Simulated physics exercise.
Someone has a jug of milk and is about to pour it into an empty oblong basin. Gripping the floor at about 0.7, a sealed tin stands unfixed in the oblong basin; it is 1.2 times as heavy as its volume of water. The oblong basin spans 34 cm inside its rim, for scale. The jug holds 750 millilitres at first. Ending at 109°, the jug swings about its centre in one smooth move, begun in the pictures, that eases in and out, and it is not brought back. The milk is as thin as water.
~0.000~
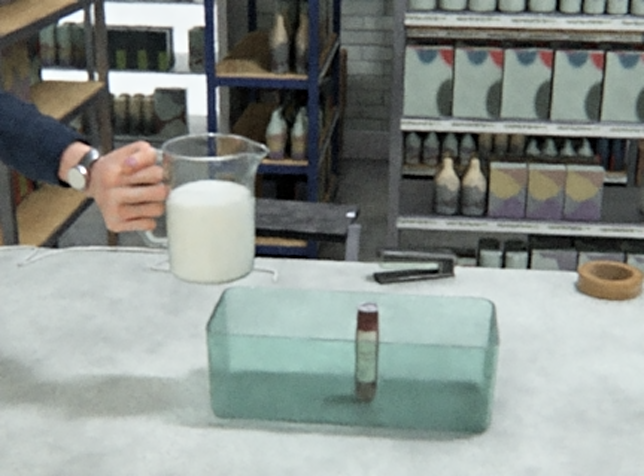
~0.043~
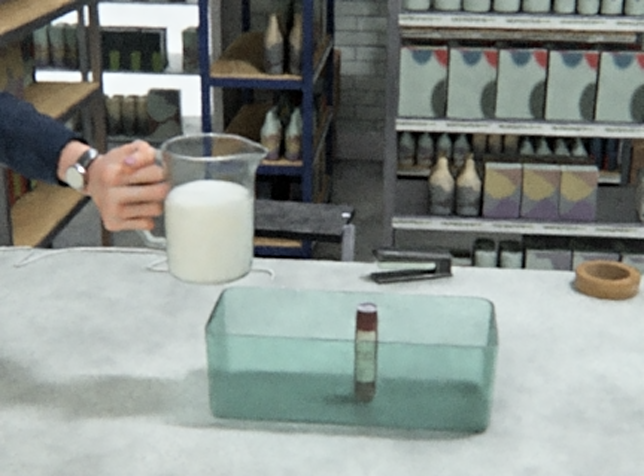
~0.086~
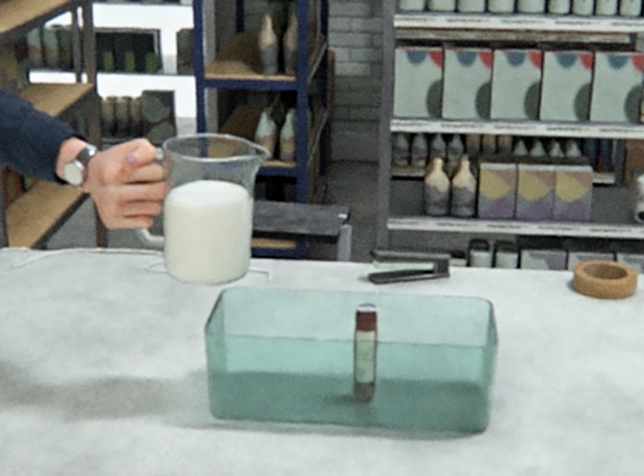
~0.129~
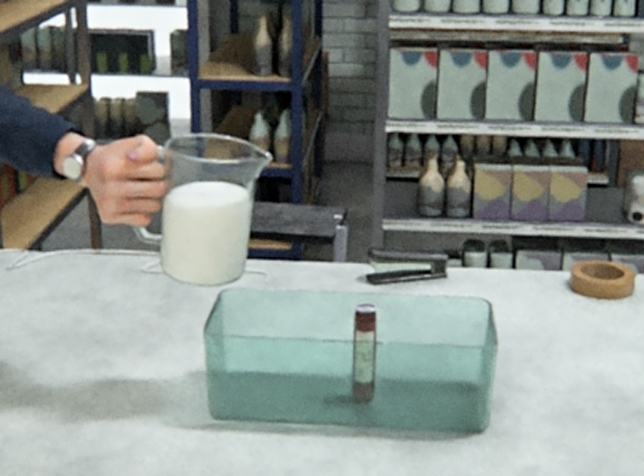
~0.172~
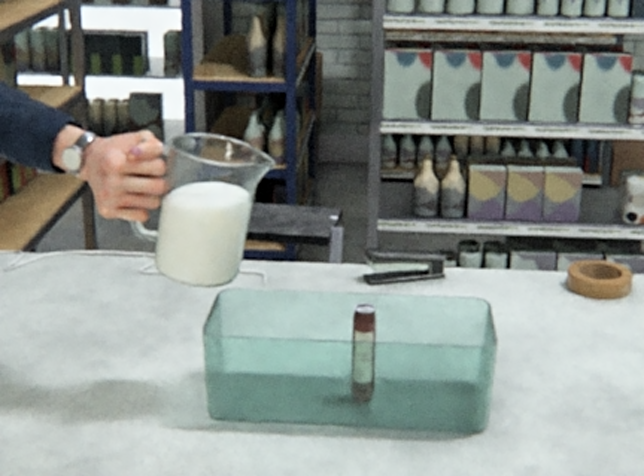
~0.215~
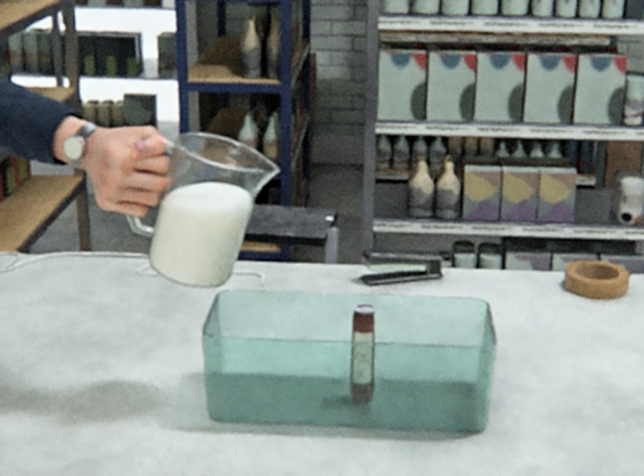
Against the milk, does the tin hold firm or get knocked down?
It's still up.
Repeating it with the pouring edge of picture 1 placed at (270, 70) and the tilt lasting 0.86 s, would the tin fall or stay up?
After that, the tin overturns.
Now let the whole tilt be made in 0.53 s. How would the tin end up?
The tin stays on its base.
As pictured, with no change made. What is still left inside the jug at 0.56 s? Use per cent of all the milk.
Still held: Roughly 92 % of the total.
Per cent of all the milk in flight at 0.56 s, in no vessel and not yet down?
Close to 7 in a hundred.
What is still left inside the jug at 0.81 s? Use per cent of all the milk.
36 %.
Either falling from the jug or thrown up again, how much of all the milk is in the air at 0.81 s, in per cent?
Near 20 percent.
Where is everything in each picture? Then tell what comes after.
In the first picture, tilt 0°; pouring edge (269, 150); surface from (170, 190) to (252, 193); the oblong basin's rim runs from (215, 310) to (496, 324); the tin's top is at (368, 311).
In the second picture, tilt 1°; pouring edge (268, 151); surface from (169, 189) to (251, 193).
In the third picture, tilt 3°; pouring edge (270, 153); surface from (168, 190) to (250, 194).
In the fourth picture, tilt 6°; pouring edge (272, 157); surface from (168, 192) to (251, 194).
In the fifth picture, tilt 10°; pouring edge (275, 163); surface from (167, 193) to (251, 195).
In the sixth picture, tilt 16°; pouring edge (279, 170); surface from (165, 196) to (253, 197).
By 0.56 s the tilt is 79° and 93 per cent is still to pour; the tin stands where it began.
By 0.81 s the tilt is 108° and 36 per cent is still to pour; the tin stands where it began.
By 1.07 s the tilt is 109° and 4 per cent is still to pour; the tin stands where it began.
By 1.36 s the tilt is 109° and 0 per cent is still to pour; the tin stands where it began.
At rest the tin stands where it began.
